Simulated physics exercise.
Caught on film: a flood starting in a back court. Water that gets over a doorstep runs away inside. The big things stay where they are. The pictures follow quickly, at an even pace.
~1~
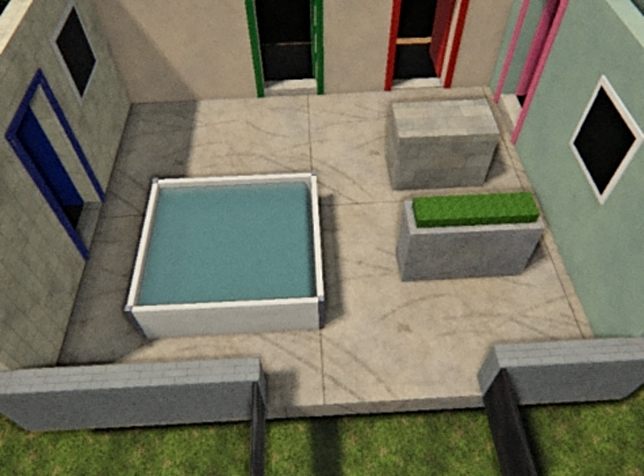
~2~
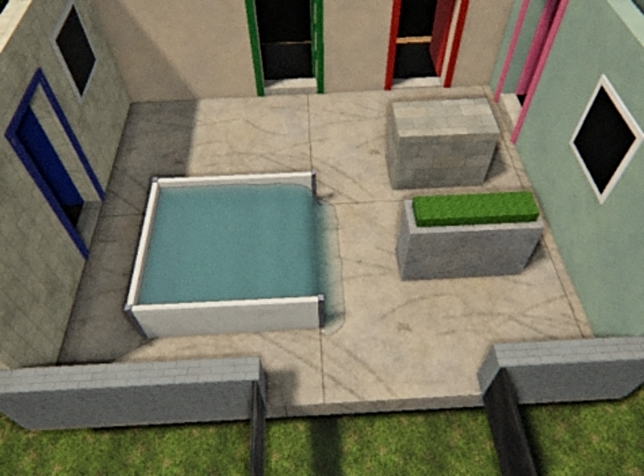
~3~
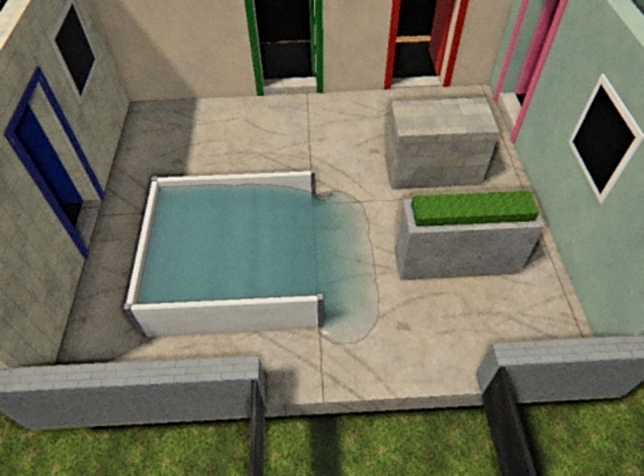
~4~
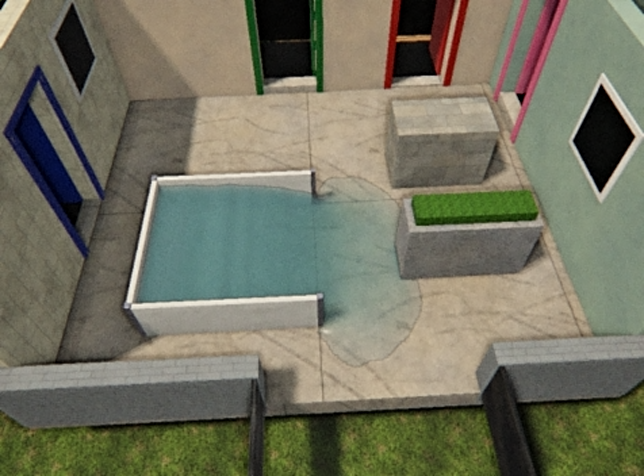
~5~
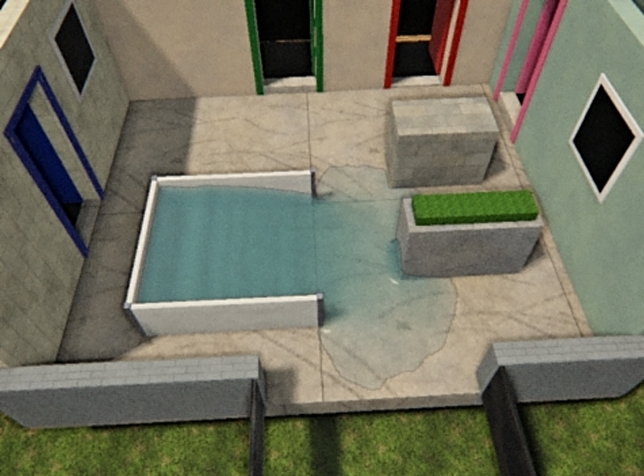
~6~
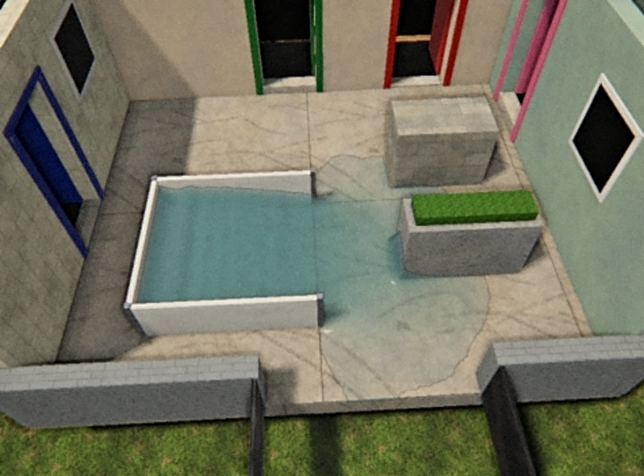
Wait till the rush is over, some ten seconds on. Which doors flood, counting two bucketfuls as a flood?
The red door floods; the green door holds within the limit; the pink door holds within the limit; the blue door holds within the limit.
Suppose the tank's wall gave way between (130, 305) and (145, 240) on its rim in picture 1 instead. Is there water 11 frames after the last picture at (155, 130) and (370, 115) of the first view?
In that order: Under water, not flooded.
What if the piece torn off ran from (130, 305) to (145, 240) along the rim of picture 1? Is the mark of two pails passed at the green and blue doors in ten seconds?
One by one: Green takes less, blue passes that mark.
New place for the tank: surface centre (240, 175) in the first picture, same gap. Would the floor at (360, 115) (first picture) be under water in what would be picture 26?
At that place: Awash.
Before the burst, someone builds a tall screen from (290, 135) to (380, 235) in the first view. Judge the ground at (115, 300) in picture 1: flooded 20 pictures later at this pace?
There: Clear.
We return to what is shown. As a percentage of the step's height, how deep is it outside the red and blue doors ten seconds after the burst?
About 110 and 120 per cent.
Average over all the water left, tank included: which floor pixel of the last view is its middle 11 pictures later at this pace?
I would point to (367, 252).
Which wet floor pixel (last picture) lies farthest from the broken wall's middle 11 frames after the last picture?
I would point to (492, 93).
A moment on, water covers 30 % of the floor; the red door not reached, the green door not reached, the pink door not reached, the blue door not reached.
Next, water covers 40 % of the floor; the red door not reached, the green door not reached, the pink door wet at the sill, nothing in, the blue door not reached.
Then, water covers 55 % of the floor; the red door under two buckets in, the green door wet at the sill, nothing in, the pink door wet at the sill, nothing in, the blue door not reached.
Later, water covers 75 % of the floor; the red door over two buckets in, the green door wet at the sill, nothing in, the pink door wet at the sill, nothing in, the blue door not reached.
In the end, water covers 90 % of the floor; the red door over two buckets in, the green door wet at the sill, nothing in, the pink door wet at the sill, nothing in, the blue door wet at the sill, nothing in.
